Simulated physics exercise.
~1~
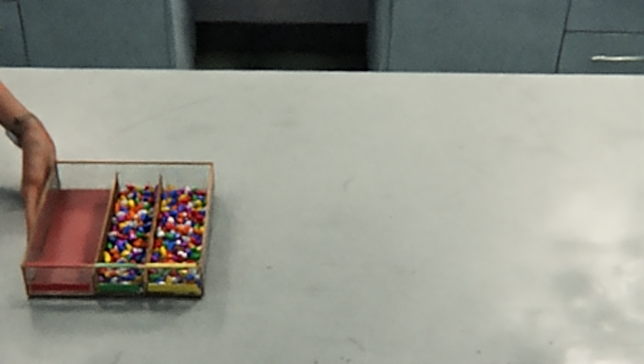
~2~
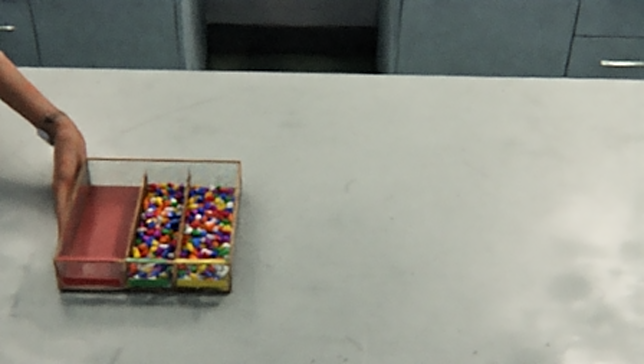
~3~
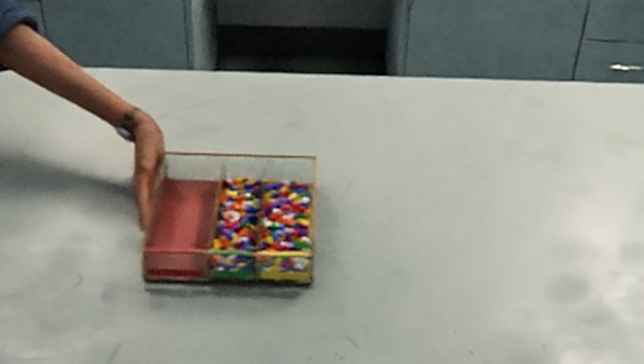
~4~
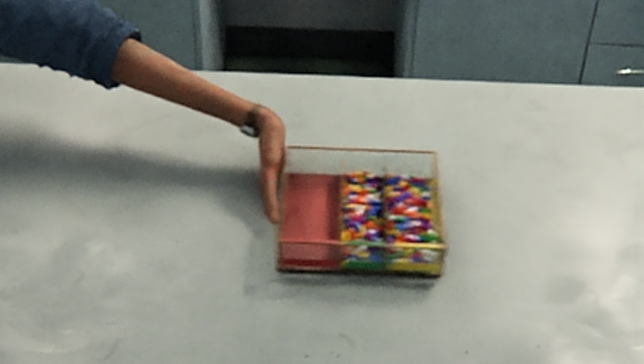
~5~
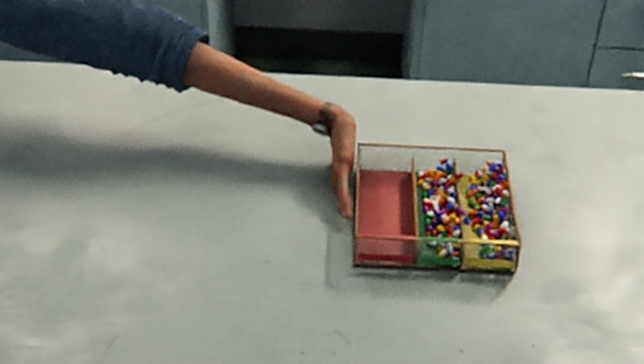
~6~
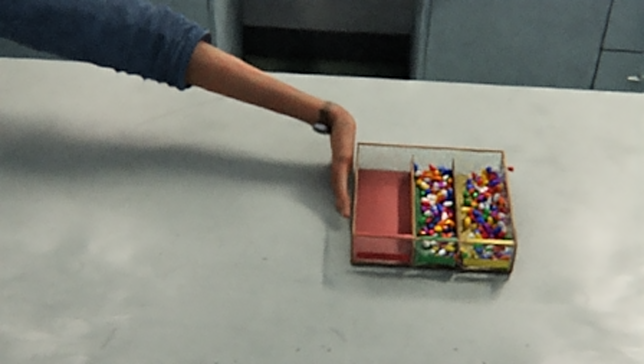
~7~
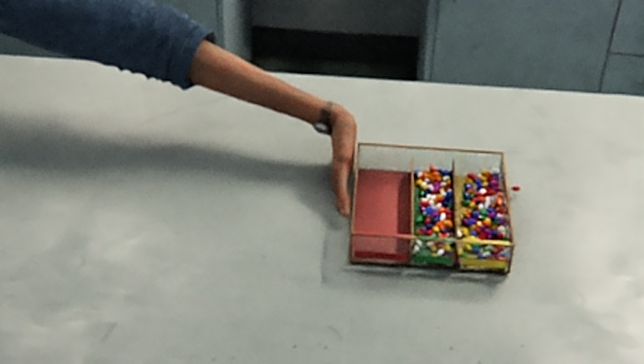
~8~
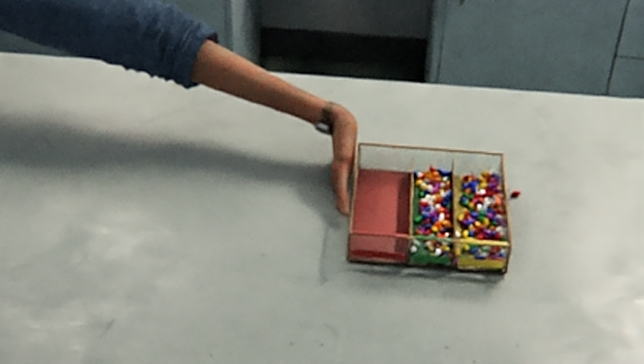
A pale grey countertop stands before blue-grey cabinets with a dark gap between them, seen from the front and slightly above. At the left sits a clear, thin-edged drawer tray with an empty reddish section on its left and two sections of multicoloured jelly beans on its right. A hand wearing a wristband pushes the tray's left side, sliding it quickly rightward as a blue-sleeved arm stretches into view. The tray stops right of centre, and a lone red bean appears just beyond its right edge. Finally, the hand rests against the still tray, its beans remaining in two filled sections.
